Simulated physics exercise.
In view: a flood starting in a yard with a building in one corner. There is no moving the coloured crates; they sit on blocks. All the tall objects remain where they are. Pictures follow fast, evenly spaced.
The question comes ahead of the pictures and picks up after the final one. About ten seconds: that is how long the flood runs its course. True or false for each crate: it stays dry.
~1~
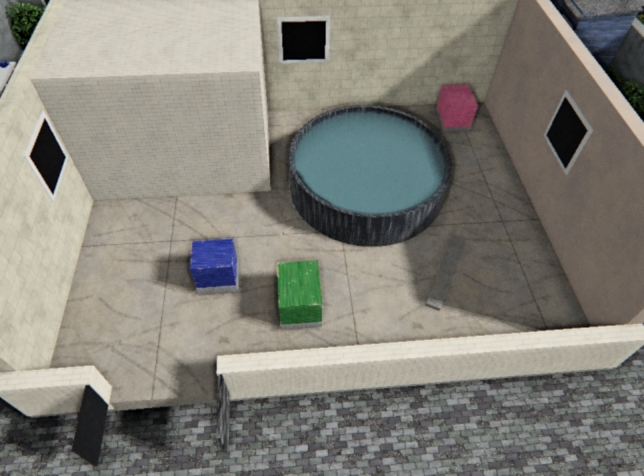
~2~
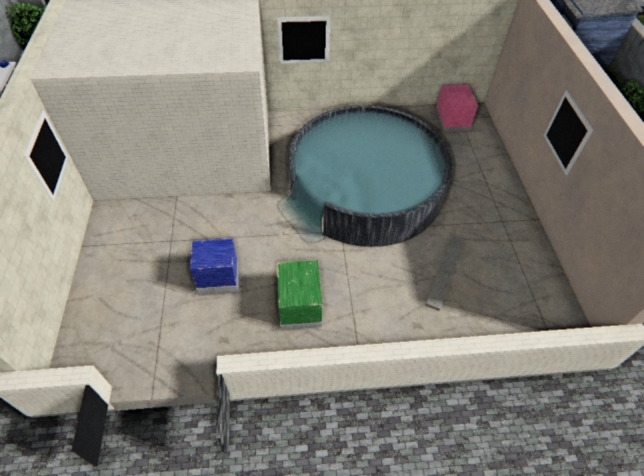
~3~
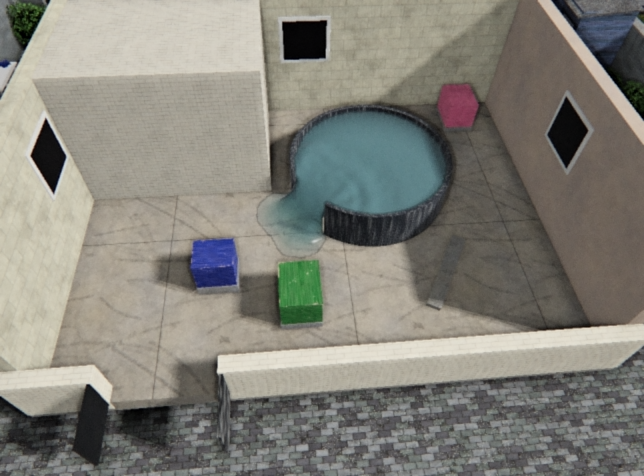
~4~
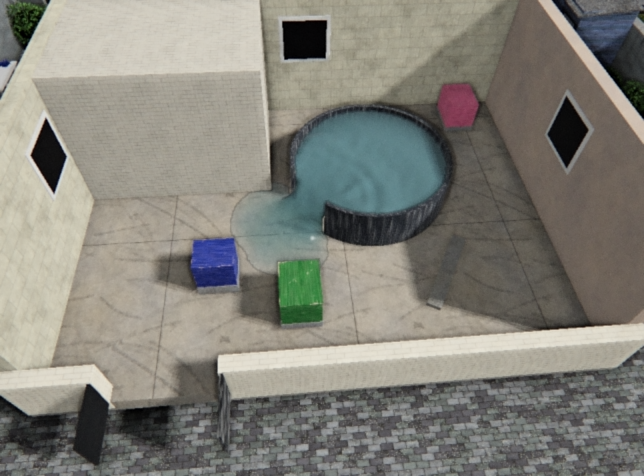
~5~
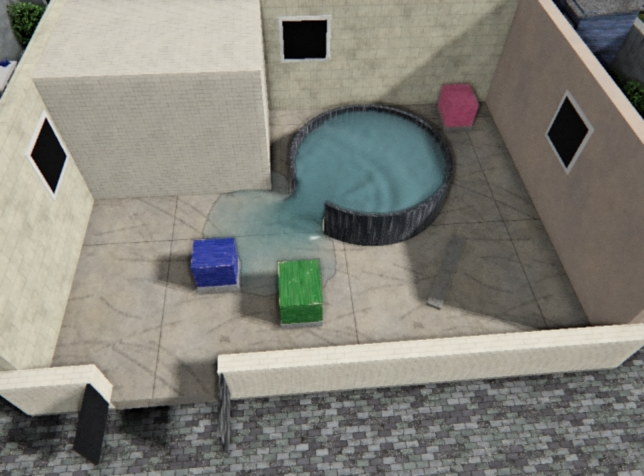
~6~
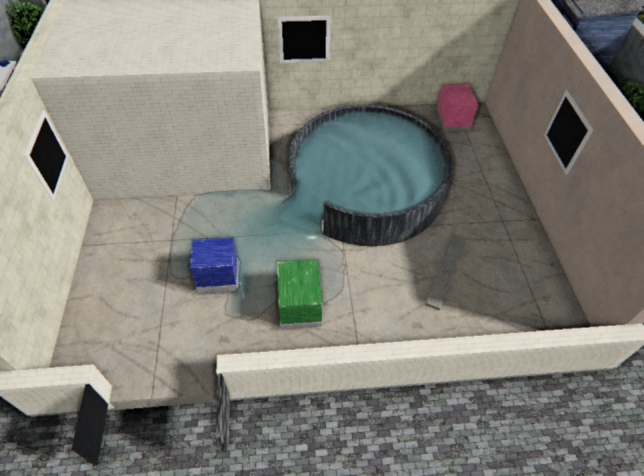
Pink crate: True, it stays dry; blue crate: False, it gets wet; green crate: False, it gets wet.
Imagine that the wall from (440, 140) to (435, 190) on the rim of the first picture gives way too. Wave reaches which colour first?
First in line is the crate marked pink.
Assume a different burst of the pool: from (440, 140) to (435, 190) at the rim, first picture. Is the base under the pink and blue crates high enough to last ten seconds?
Within ten seconds the pink crate is drenched and the blue crate stays untouched.
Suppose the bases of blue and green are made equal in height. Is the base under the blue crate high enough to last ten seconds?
My guess is that the blue one is inundated.
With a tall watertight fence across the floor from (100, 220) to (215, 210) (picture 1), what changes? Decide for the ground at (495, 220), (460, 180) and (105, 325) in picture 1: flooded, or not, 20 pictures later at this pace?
Outcome by spot, in order - unwatered, unwatered, watered.
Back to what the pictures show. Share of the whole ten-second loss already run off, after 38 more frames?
Around 55 %.
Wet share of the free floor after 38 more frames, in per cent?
My guess is around 65 in a hundred.
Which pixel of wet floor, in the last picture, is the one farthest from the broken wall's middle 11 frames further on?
The wet point farthest out is around (44, 390).
A moment on, water covers 30 % of the floor; the pink crate not reached, the blue crate water round its plinth, the green crate water round its plinth.
Next, water covers 45 % of the floor; the pink crate not reached, the blue crate water round its plinth, the green crate water round its plinth.
Then, water covers 50 % of the floor; the pink crate not reached, the blue crate water round its plinth, the green crate water round its plinth.
Later, water covers 65 % of the floor; the pink crate not reached, the blue crate water round its plinth, the green crate water round its plinth.
In the end, water covers 90 % of the floor; the pink crate stayed above the water, the blue crate was topped, the green crate was topped.
